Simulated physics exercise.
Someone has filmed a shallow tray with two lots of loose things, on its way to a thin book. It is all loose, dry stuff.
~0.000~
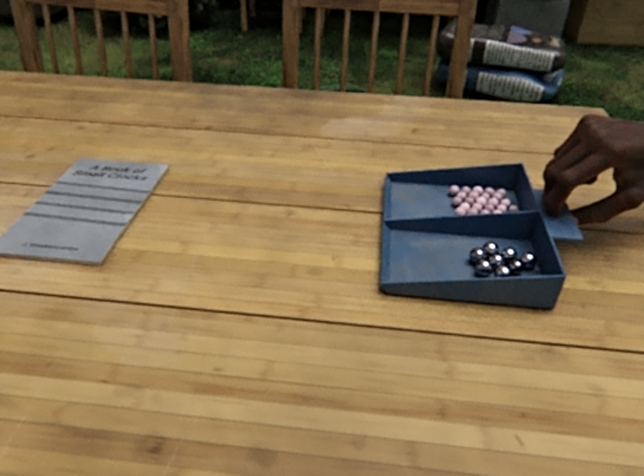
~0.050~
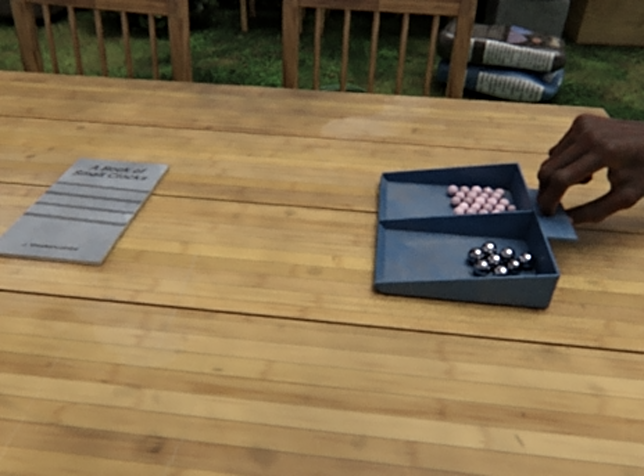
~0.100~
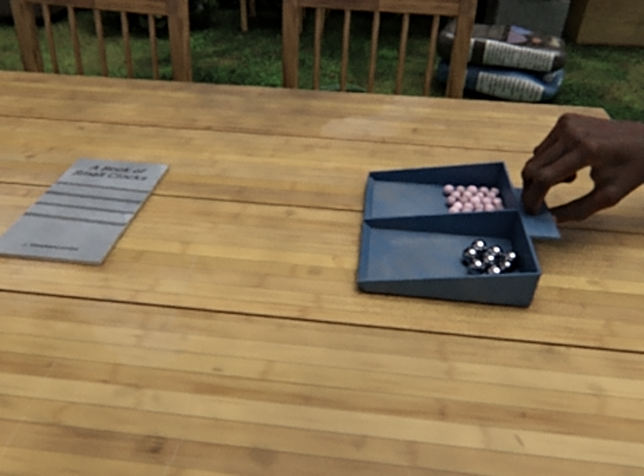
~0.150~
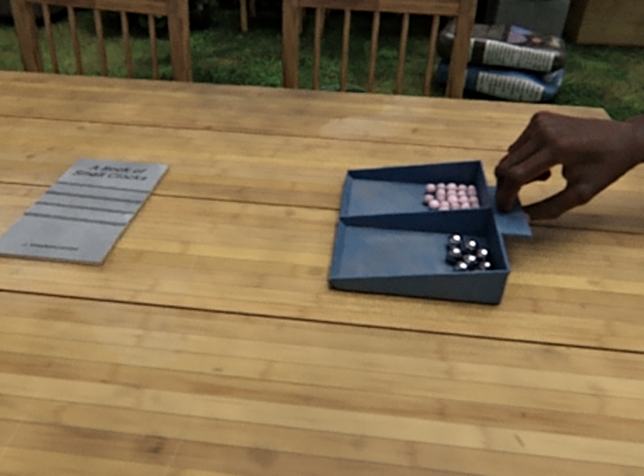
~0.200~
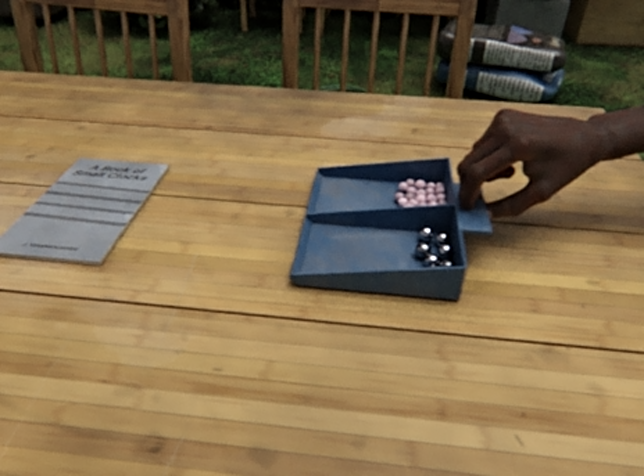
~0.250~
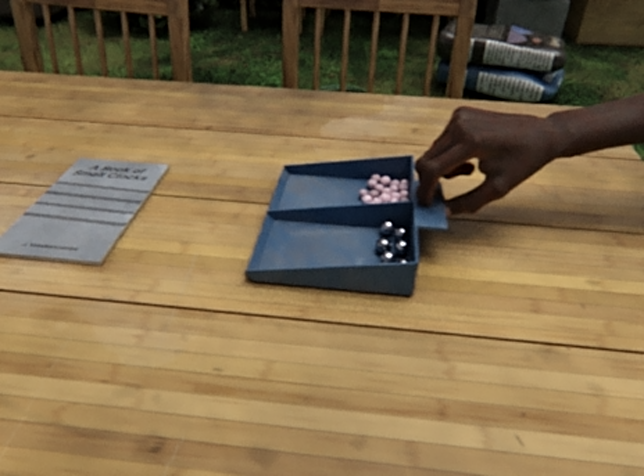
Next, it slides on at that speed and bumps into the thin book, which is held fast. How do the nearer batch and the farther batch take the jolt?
Nearer batch: It sends some over the front rim. Farther batch: It sends some over the front rim.
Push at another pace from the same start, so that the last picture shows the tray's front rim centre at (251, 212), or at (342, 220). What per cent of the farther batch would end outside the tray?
The first gives 60 %, the second 0 %.
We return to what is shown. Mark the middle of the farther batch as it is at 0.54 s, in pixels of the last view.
Close to (201, 184).
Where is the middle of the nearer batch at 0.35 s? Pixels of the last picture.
Around (307, 245).
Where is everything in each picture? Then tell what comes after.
In the first frame, front rim (384, 223), at rest; thin book (67, 228); nearer batch (497, 262), a few steel balls; farther batch (481, 202), some sugar pearls.
In the second frame, front rim (379, 223), hardly any of the way covered; farther batch (480, 202).
In the third frame, front rim (364, 221), about a tenth of the way covered; nearer batch (489, 261).
In the fourth frame, front rim (339, 219), roughly a quarter of the way covered; farther batch (452, 201).
In the fifth frame, front rim (305, 217), roughly a third of the way covered; nearer batch (432, 261).
In the sixth frame, front rim (267, 214), roughly half of the way covered; thin book (67, 228); nearer batch (388, 259); farther batch (385, 199).
By 0.35 s, tray still sliding, front rim near (198, 208); nearer batch all inside; farther batch all inside.
By 0.54 s, tray stopped at the thin book; nearer batch all inside, moved towards the front rim; farther batch all inside, moved towards the front rim.
By 0.75 s, tray stopped at the thin book; nearer batch roughly two thirds out of the tray; farther batch roughly half out of the tray.
When it is over (1.5 s), tray stopped at the thin book; nearer batch roughly two thirds out of the tray; farther batch roughly half out of the tray.
